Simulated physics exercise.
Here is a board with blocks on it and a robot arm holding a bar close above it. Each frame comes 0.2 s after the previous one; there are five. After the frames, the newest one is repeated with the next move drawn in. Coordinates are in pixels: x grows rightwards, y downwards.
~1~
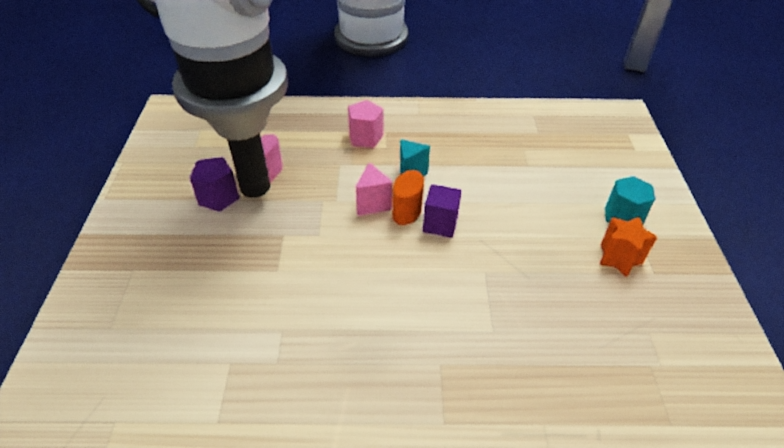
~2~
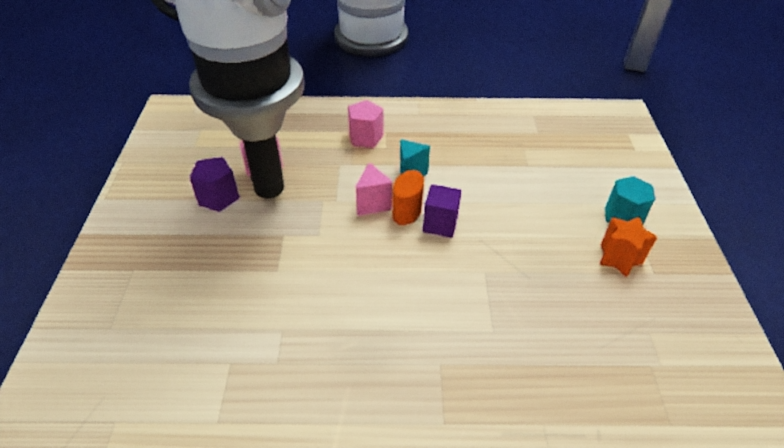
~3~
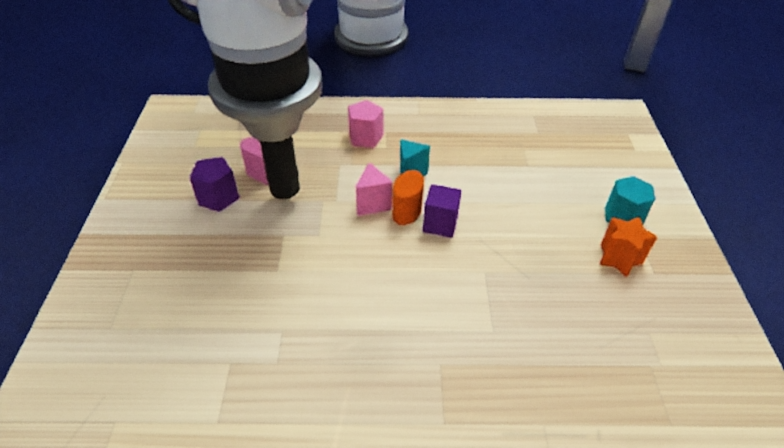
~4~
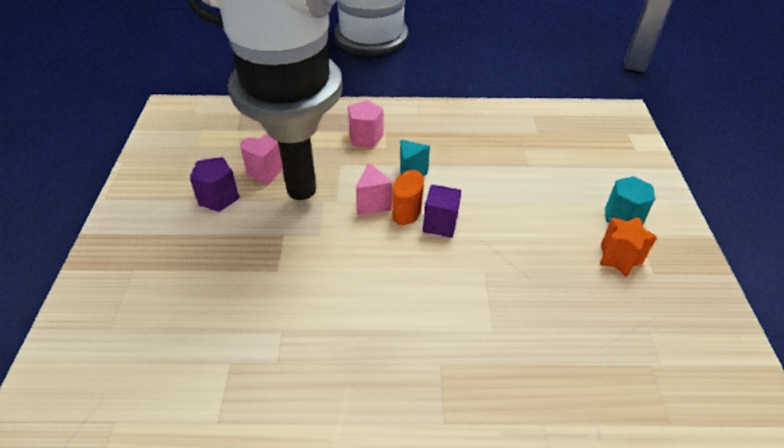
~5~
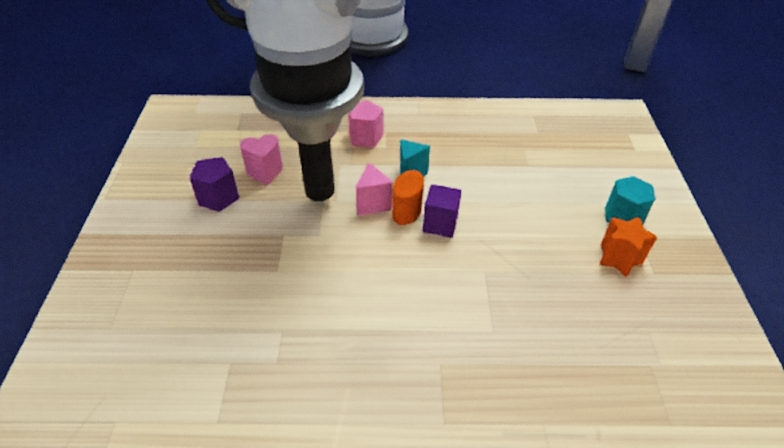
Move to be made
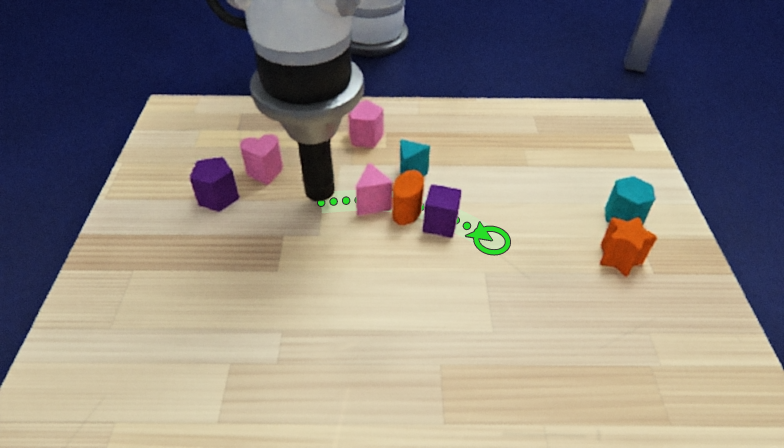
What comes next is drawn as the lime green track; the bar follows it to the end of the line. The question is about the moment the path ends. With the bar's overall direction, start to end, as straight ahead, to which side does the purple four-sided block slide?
Gets pushed right.
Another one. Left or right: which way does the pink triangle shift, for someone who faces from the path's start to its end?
The left.
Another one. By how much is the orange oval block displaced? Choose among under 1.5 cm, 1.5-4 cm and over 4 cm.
It falls in the over 4 cm band.
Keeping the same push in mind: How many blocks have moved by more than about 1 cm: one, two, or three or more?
Number moved: 3+.
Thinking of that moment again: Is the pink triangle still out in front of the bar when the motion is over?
No, I don't think so.
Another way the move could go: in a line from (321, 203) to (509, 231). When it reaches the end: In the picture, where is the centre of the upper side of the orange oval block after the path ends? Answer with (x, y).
In the picture, that point is around (470, 174).
Drawn move, from (321, 203) over (381, 201) and (439, 213) to (492, 240).
The first path, step by step. One third of the way, bar (381, 190); pink triangle (408, 177); orange oval block (442, 184); purple four-sided block (464, 201), turned 30° clockwise.
Two thirds of the way, bar (441, 203); pink triangle (458, 171), turned 60° anticlockwise; orange oval block (490, 181), turned 75° clockwise; purple four-sided block (475, 205), turned 65° clockwise.
At the end, bar (494, 230); pink triangle (459, 170), turned 70° anticlockwise; orange oval block (493, 181), turned 80° clockwise; turquoise triangle still; purple four-sided block (517, 236), turned 60° clockwise.
